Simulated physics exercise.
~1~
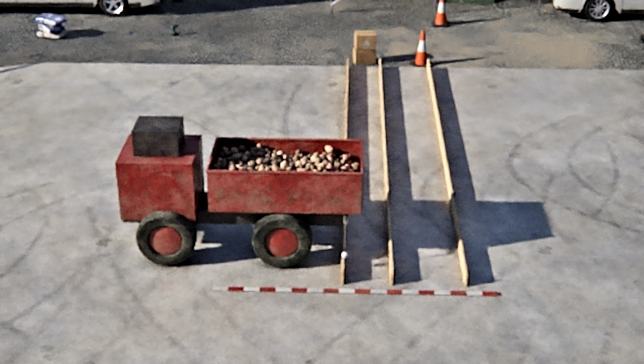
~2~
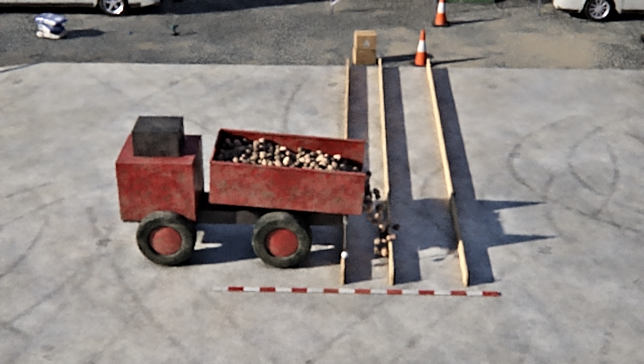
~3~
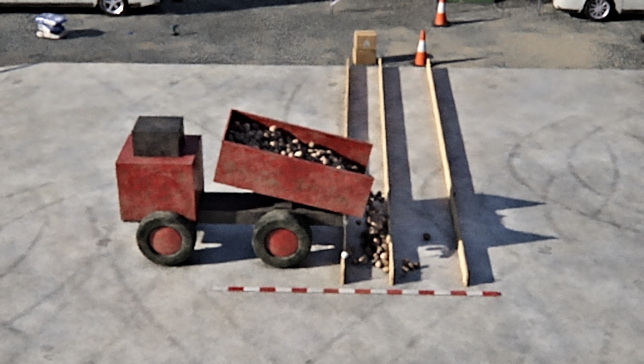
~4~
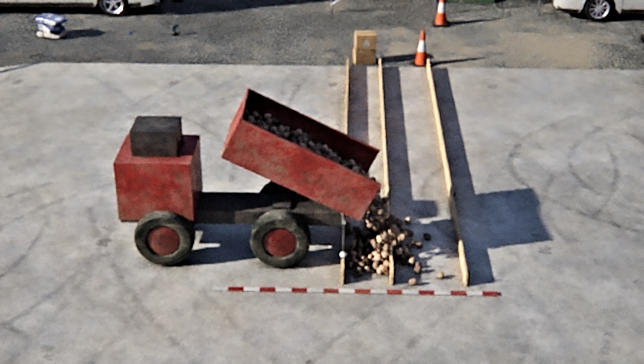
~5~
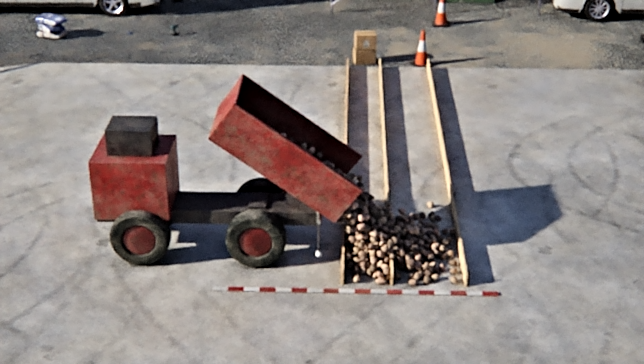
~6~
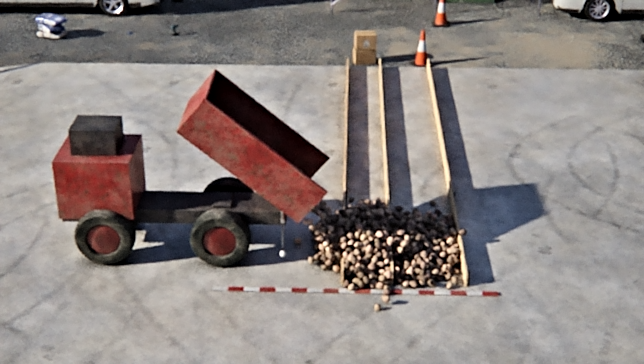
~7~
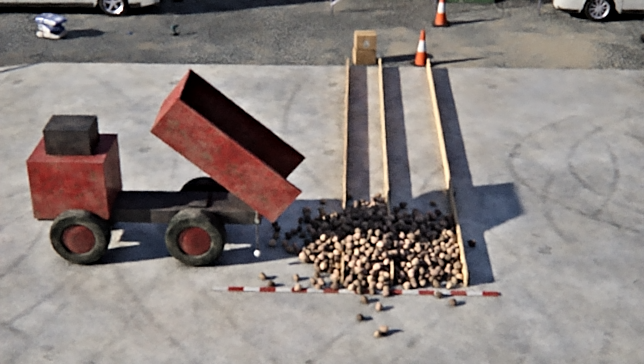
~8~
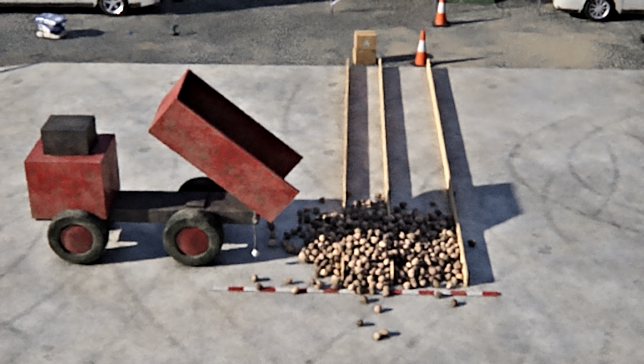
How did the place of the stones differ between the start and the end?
At the start the stones were heaped in the truck's red bed, and by the end they lay on the ground in a wide pile, mostly between the boards, with some spilled to the left and a few in front.
